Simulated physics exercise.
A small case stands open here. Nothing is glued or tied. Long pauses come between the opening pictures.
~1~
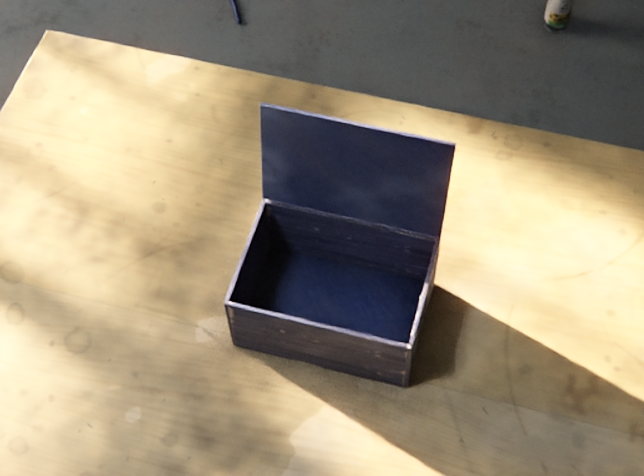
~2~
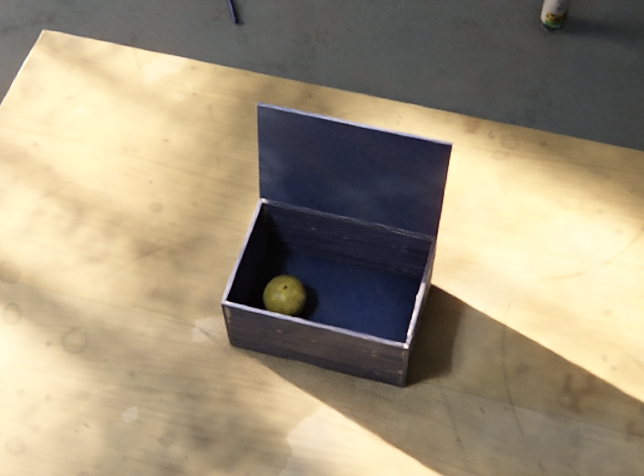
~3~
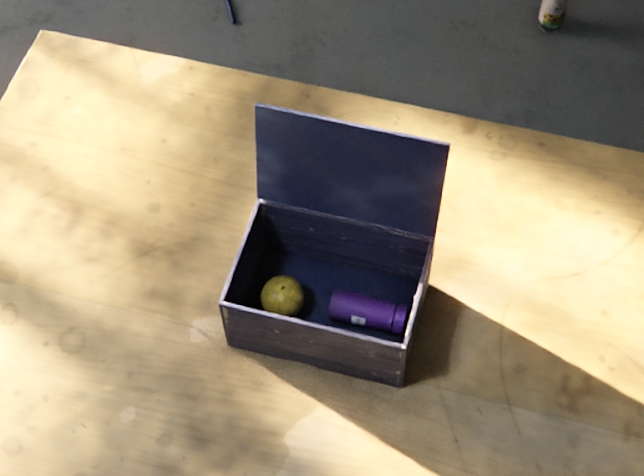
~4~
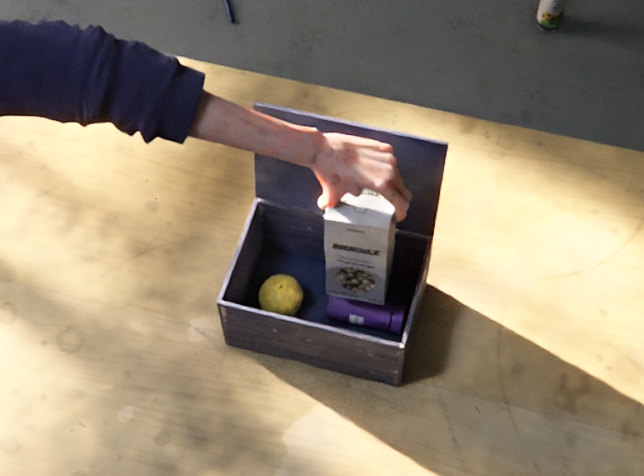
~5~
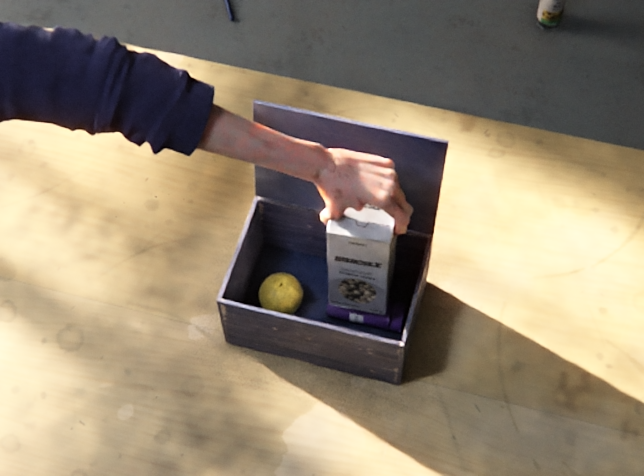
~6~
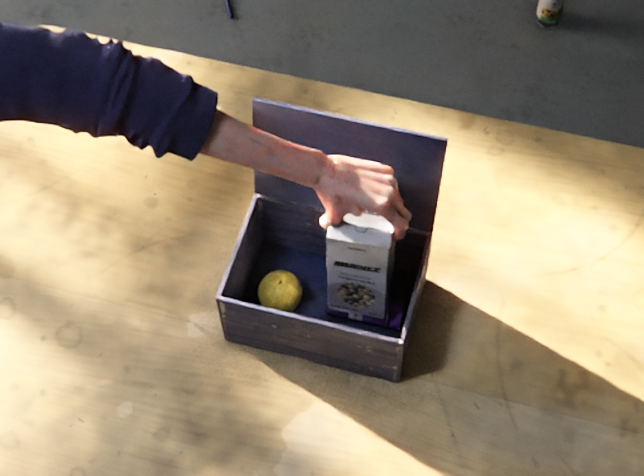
In the open case, a yellow apple and purple cylinder appear, then a hand lowers a white carton.
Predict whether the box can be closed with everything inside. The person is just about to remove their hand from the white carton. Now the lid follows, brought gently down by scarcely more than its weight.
The box cannot be closed.
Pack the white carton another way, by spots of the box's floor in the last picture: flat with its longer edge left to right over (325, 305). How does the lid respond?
Lid: Closed.
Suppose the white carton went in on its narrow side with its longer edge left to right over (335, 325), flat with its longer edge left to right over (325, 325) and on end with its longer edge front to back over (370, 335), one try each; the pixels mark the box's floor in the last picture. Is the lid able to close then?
Lid, try 1: Fully down; try 2: Fully down; try 3: Propped open.
Then, 1.70 s later than the last frame, lid 88° above the rim; white carton tilted by 18° near (361, 255); purple shaker moved a little.
Then, 2.60 s later than the last frame, lid 45° above the rim; white carton tilted by 21° near (350, 294).
Then, 3.10 s later than the last frame, lid 26° above the rim; white carton tilted by 59° near (353, 285); purple shaker moved about its own width.
When it is over, lid 26° above the rim; lying over in the box, white carton; moved from the start, purple shaker; yellow apple as before. End places, in pixels of the last picture, white carton near (353, 283).
